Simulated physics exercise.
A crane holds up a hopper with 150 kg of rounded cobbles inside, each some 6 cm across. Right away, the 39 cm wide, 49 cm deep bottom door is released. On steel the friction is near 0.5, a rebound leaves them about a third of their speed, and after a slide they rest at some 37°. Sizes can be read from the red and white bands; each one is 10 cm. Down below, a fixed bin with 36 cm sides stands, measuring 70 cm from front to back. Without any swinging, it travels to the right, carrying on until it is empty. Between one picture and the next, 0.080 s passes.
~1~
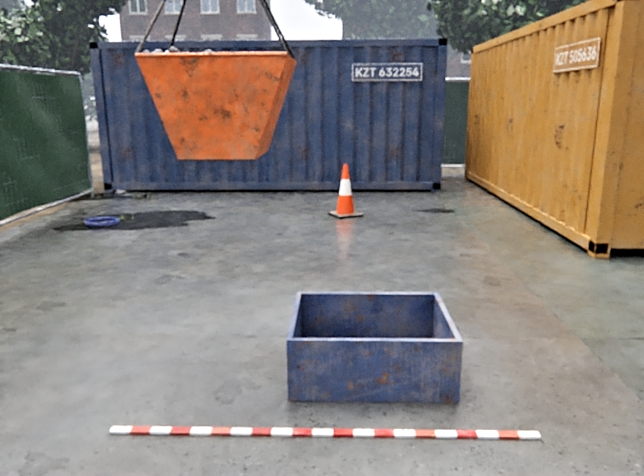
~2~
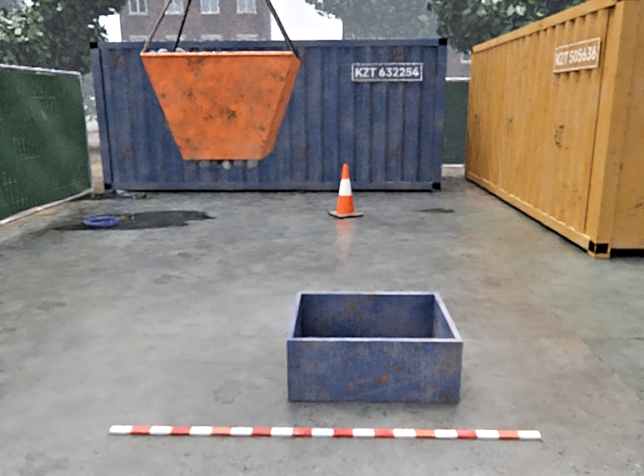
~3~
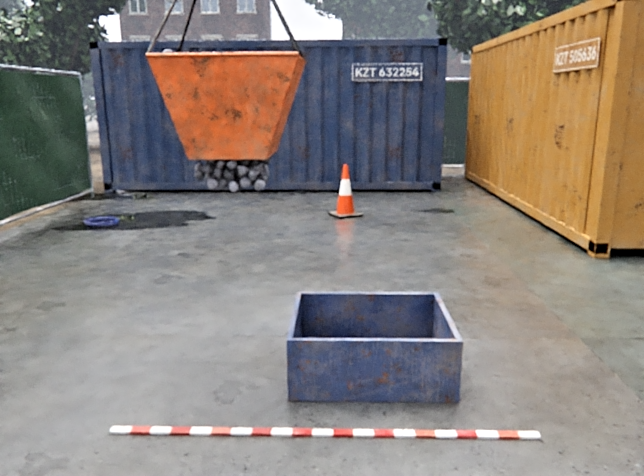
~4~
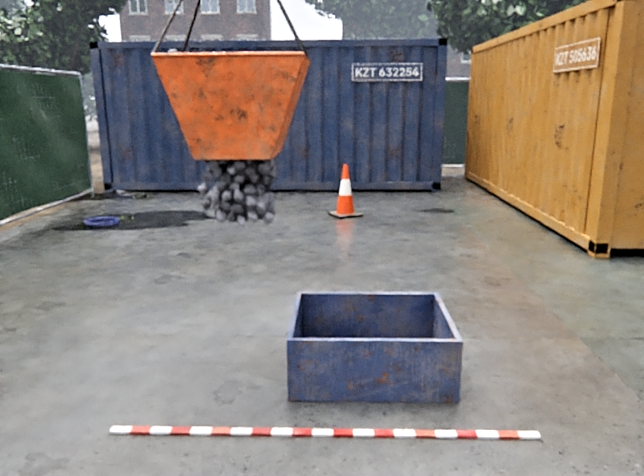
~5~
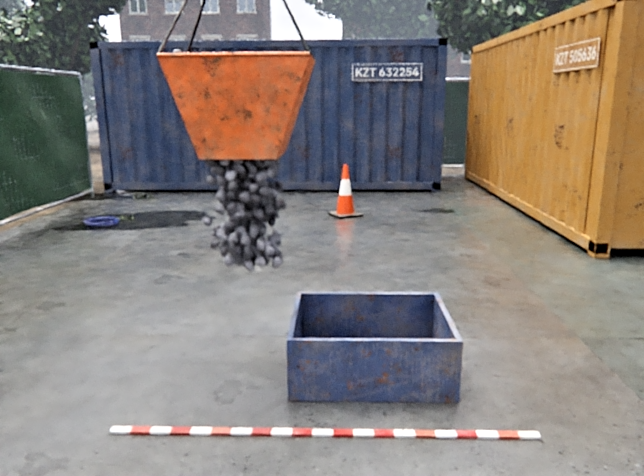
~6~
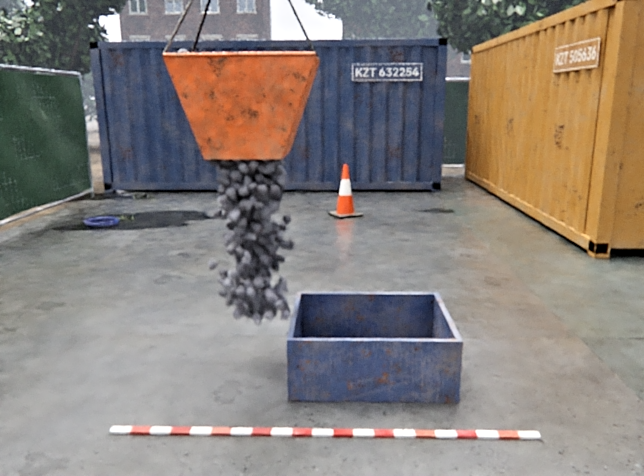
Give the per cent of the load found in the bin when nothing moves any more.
I would say 6 percent.
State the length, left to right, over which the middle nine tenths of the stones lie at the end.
It spans roughly 120 centimetres.
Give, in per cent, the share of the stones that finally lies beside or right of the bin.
Around 5 per cent of it.
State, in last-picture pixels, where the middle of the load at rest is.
I'd point to somewhere near (249, 364).
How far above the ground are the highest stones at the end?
I'd put it at close to 20 cm off the ground.
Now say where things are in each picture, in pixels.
The outlet is at (216, 150); nothing has dropped yet, in the first picture.
The outlet is at (222, 150); 6 % is out, in the second picture.
The outlet is at (227, 149); 17 % is out, the lowest stones still above the rim at (245, 181), 114 cm up, in the third picture.
The outlet is at (232, 149); 32 % is out, the lowest stones still above the rim at (252, 213), 95 cm up, in the fourth picture.
The outlet is at (238, 149); 49 % is out, the lowest stones still above the rim at (259, 255), 70 cm up, in the fifth picture.
The outlet is at (243, 149); 68 % is out, the lowest stones still above the rim at (264, 308), 41 cm up, in the sixth picture.
Then, 0.3 s after the last picture, 0 % in the hopper, 96 % falling or lying left of the bin, 3 % falling or lying in the bin; the stones farthest right are at (320, 322).
Then, 0.7 s after the last picture, 0 % in the hopper, 90 % falling or lying left of the bin, 6 % falling or lying in the bin, 4 % falling or lying beside or right of the bin; the stones farthest right are at (404, 355).
Then, 1.3 s after the last picture, 0 % in the hopper, 89 % falling or lying left of the bin, 6 % falling or lying in the bin, 4 % falling or lying beside or right of the bin; the stones farthest right are at (425, 341).
Then, 2.2 s after the last picture, 0 % in the hopper, 89 % falling or lying left of the bin, 6 % falling or lying in the bin, 4 % falling or lying beside or right of the bin; the stones farthest right are at (429, 346).
Then, 4.1 s after the last picture, 0 % in the hopper, 89 % left of the bin, 6 % in the bin, 4 % beside or right of the bin; the stones farthest right are at (429, 346).
